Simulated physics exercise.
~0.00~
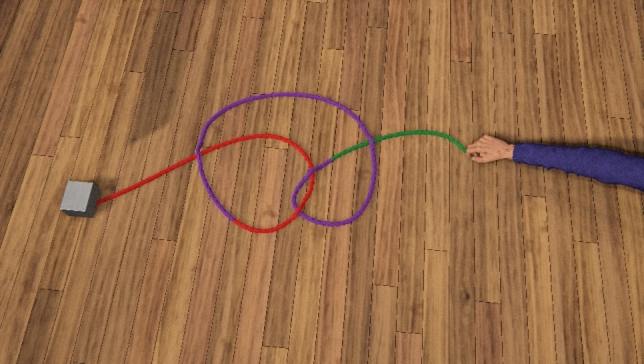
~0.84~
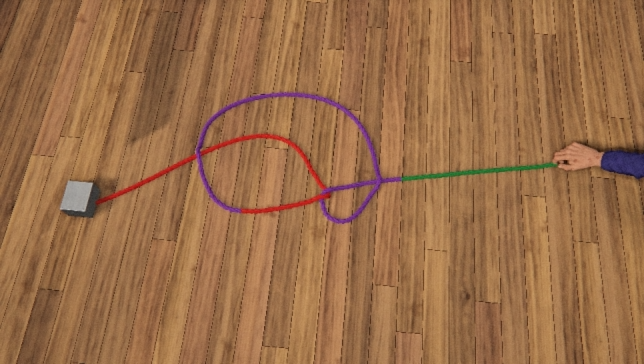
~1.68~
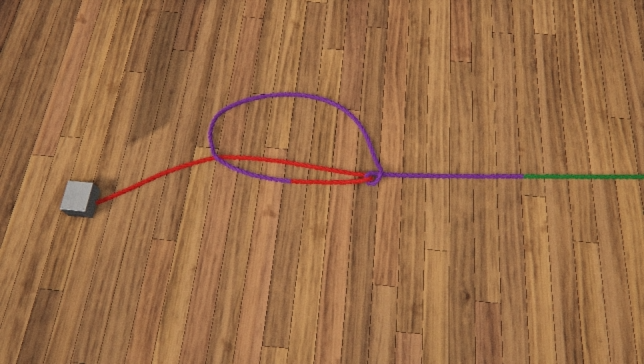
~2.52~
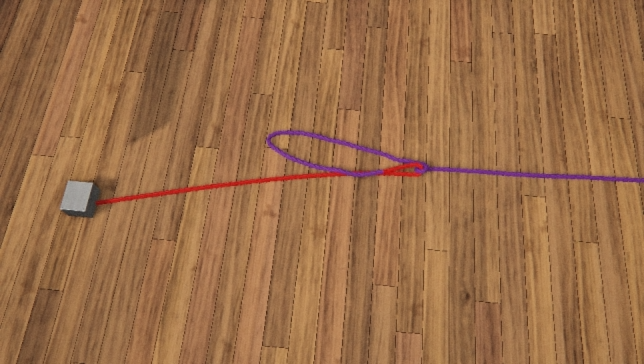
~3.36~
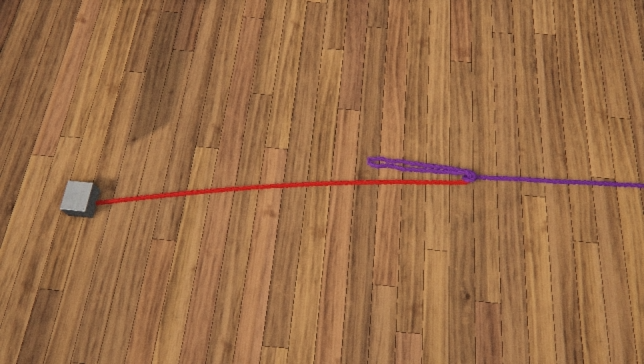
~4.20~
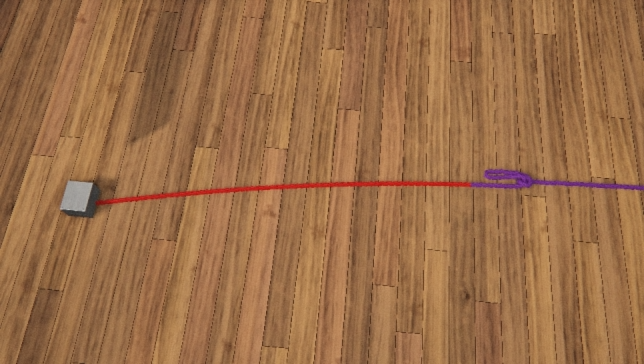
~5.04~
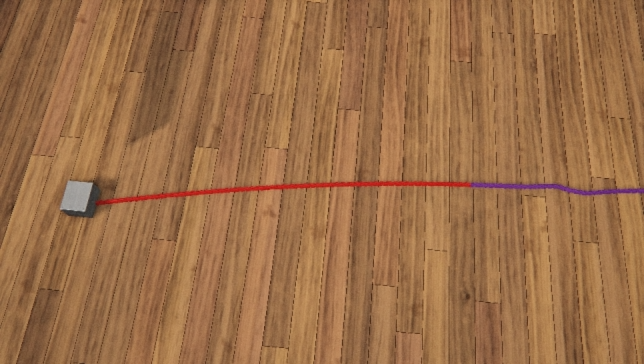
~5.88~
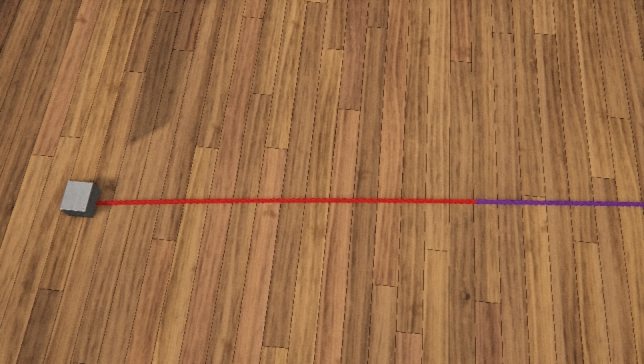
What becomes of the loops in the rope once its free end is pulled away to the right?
They get smaller and smaller and then come undone, leaving no knot in view. The rope ends up lying straight across the floor from the gray block.
